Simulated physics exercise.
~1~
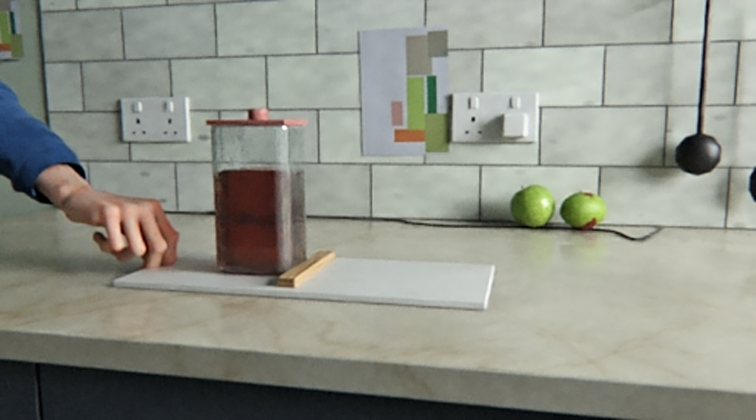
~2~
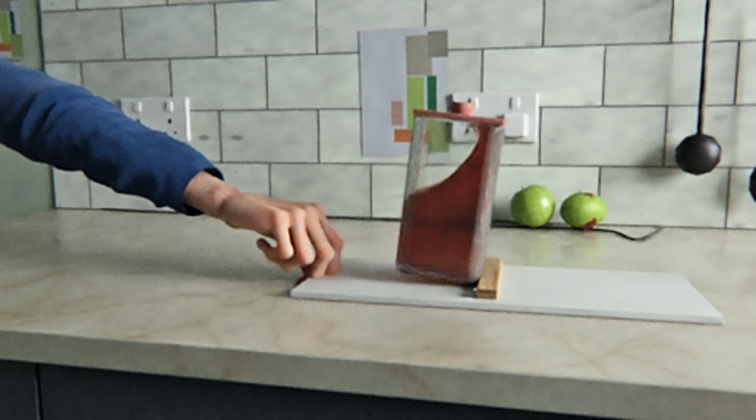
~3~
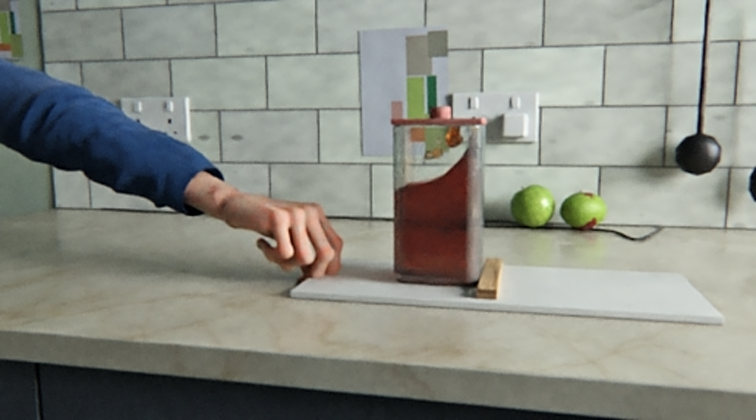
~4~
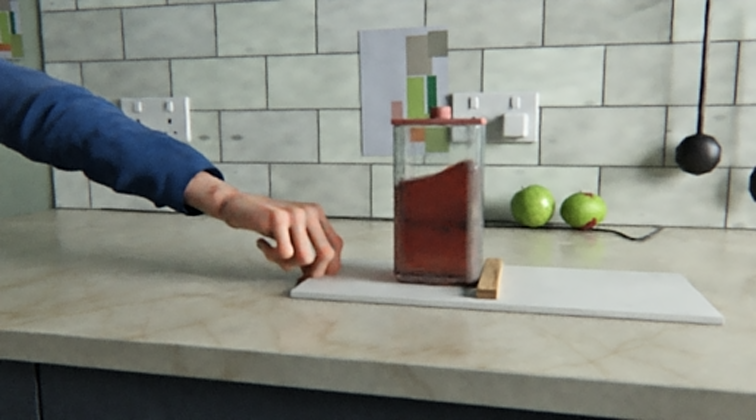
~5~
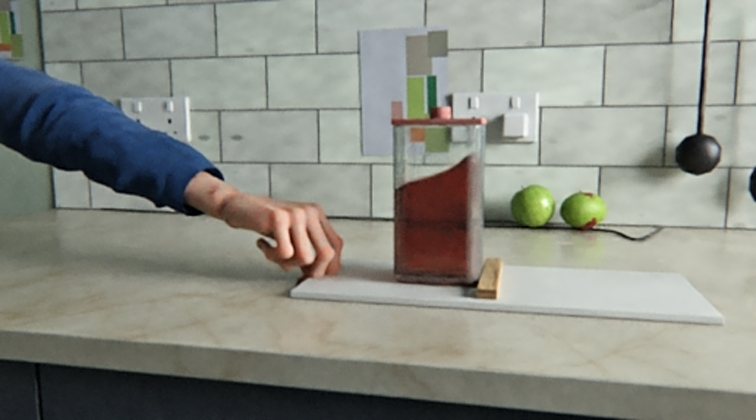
The video shows a hand sliding a white board to the right along a counter, carrying a lidded clear container of dark red liquid beside a wooden strip. The container tips rightward as the liquid surges, then settles upright while the liquid keeps sloshing inside.
